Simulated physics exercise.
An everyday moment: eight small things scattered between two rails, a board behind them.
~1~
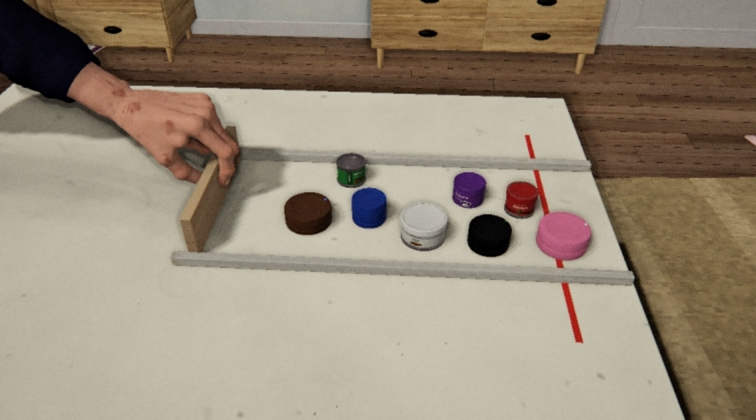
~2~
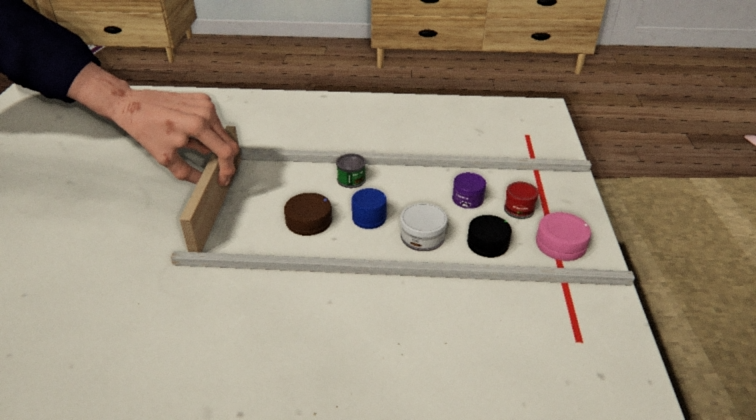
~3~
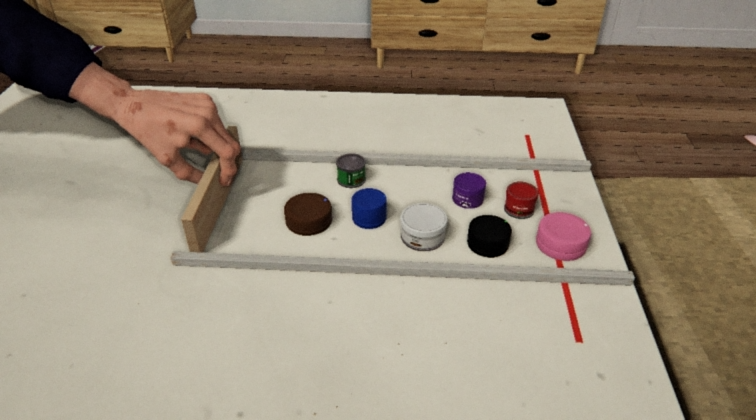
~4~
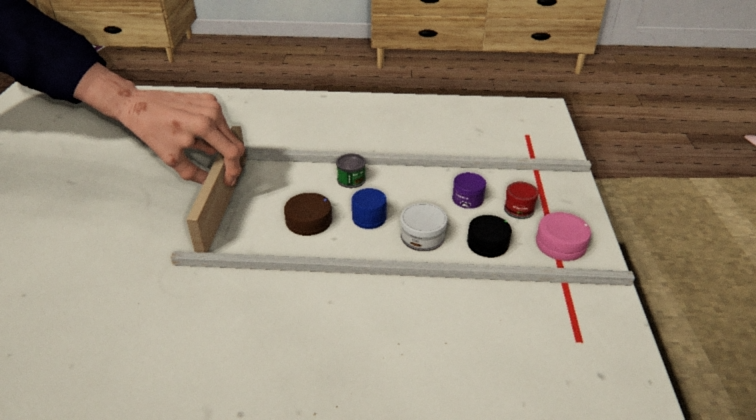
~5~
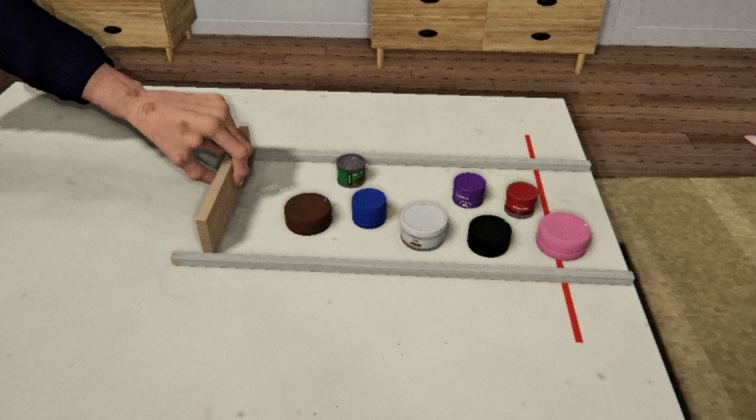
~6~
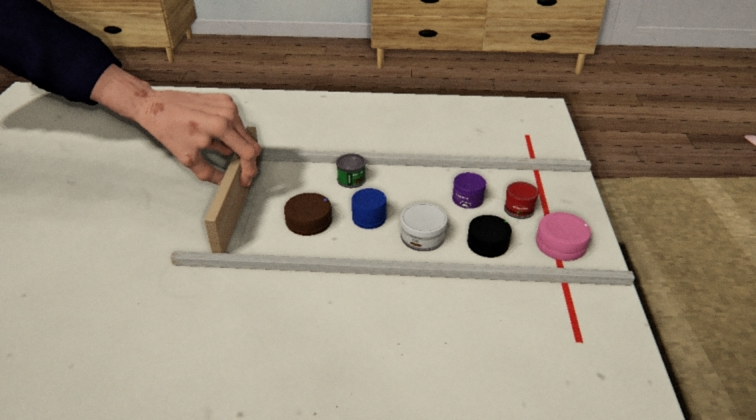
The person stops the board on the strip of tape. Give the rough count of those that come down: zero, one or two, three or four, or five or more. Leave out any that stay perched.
The number that fall off is one or two.
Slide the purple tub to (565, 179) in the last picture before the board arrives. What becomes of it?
Then it remains up.
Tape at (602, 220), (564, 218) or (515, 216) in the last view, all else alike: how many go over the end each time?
Down on the floor: 8, 3 and 1.
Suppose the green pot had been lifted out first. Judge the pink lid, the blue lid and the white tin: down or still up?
The pink lid is lost, the blue lid stays on, the white tin does not fall.
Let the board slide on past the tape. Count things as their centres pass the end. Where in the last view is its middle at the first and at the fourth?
Its middle is around (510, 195) and later (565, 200).
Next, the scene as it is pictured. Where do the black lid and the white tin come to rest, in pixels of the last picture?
Near (619, 240) and (584, 251).
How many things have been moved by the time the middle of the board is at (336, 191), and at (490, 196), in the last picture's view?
First 3, then 8.
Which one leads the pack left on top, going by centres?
It is the black lid.
Early on, none off yet; pink lid at rest near (563, 236); red tin at rest near (521, 200); black lid at rest near (489, 236).
Finally, the number that fall off is one or two; lost, pink lid.
